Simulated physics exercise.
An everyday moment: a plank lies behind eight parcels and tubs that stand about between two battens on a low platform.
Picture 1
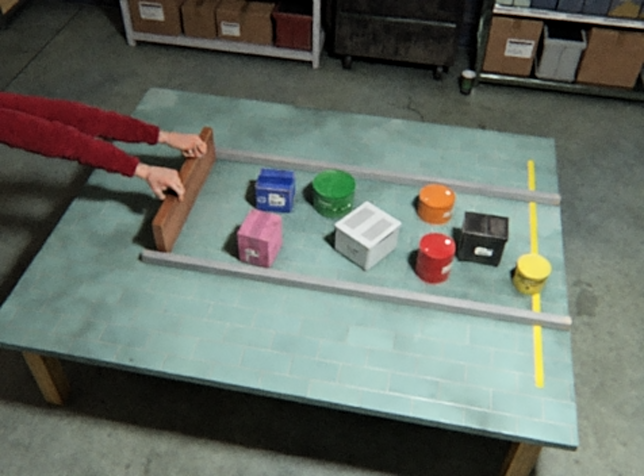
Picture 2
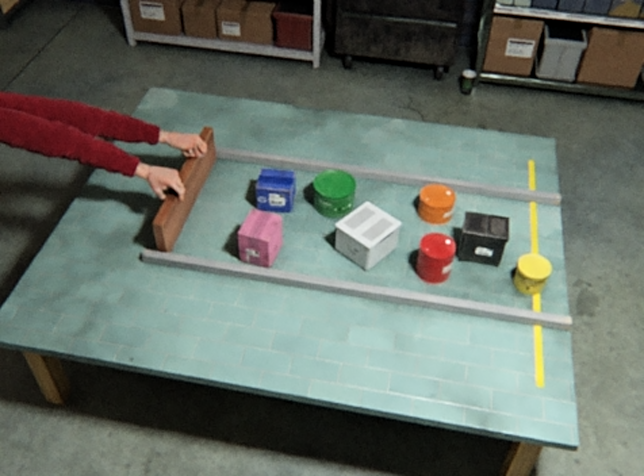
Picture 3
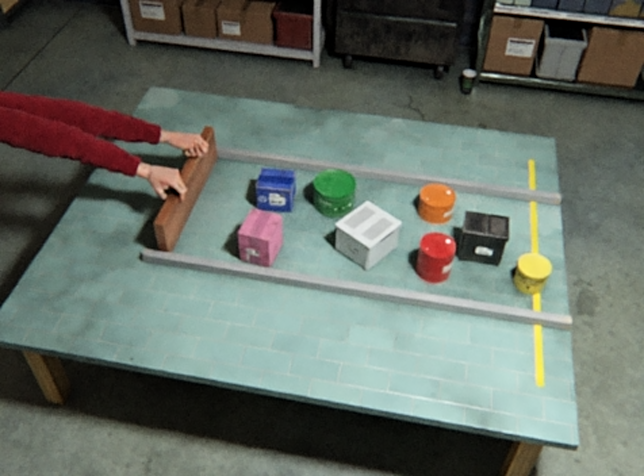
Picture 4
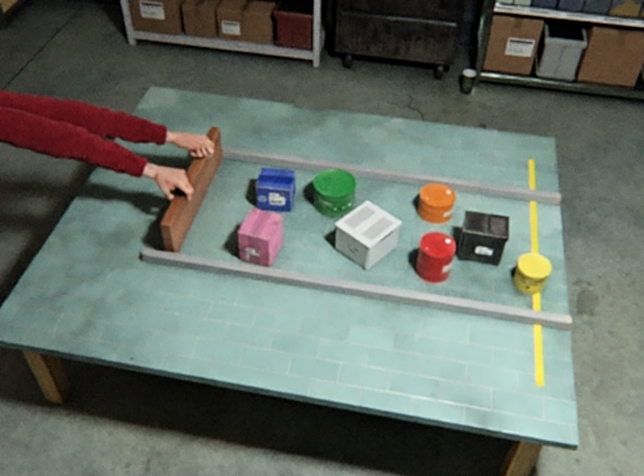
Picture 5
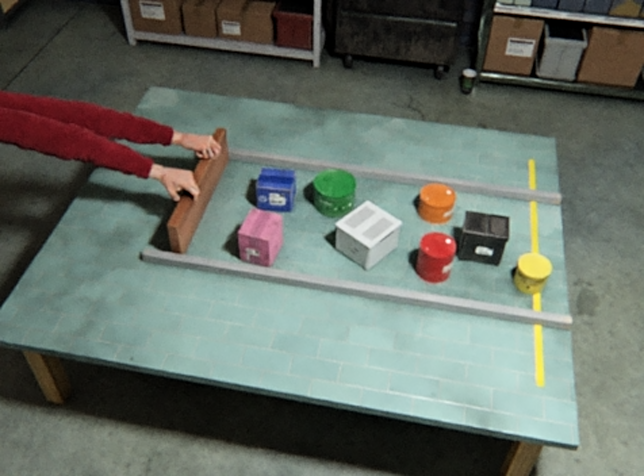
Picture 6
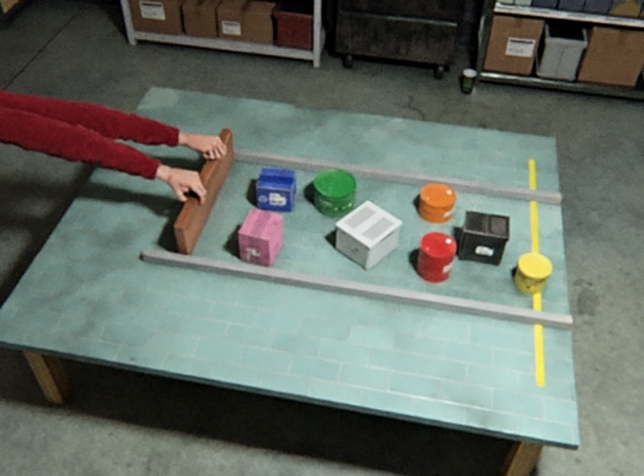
A reddish-brown plank, gripped by two hands in red sleeves reaching in from the left, slides slowly a short way rightward across a green tabletop, seen from above in a workshop-like room. Between two grey battens stand blue, pink and white boxes, green, orange and red tubs, a black container, and a yellow pail by yellow tape. These eight items and the camera stay still.
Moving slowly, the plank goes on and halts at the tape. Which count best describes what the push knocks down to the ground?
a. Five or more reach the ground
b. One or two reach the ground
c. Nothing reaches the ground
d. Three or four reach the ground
(a) Five or more reach the ground.
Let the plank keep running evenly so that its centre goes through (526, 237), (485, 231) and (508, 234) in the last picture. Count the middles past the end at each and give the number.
6, 2 and 4.
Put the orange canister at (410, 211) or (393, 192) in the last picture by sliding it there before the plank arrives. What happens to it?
In that order: Ends up off, then keeps its place.
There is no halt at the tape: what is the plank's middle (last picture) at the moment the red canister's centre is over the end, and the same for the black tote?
The red canister puts it at (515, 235), the black tote at (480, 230).
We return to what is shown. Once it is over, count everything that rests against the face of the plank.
The count is 2.
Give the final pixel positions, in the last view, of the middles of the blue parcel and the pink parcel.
In the last picture the blue parcel sits around (557, 230) and the pink parcel around (559, 287).
Soon after, none off yet; yellow pail at rest near (532, 274); black tote at rest near (483, 239); red canister at rest near (436, 258).
After that, none off yet; yellow pail at rest near (533, 274); black tote displaced about its own width near (516, 237); red canister displaced well along near (501, 274).
In the end, the number that fall off is five or more; gone, green pail, white tote, orange canister, red canister, black tote and yellow pail.
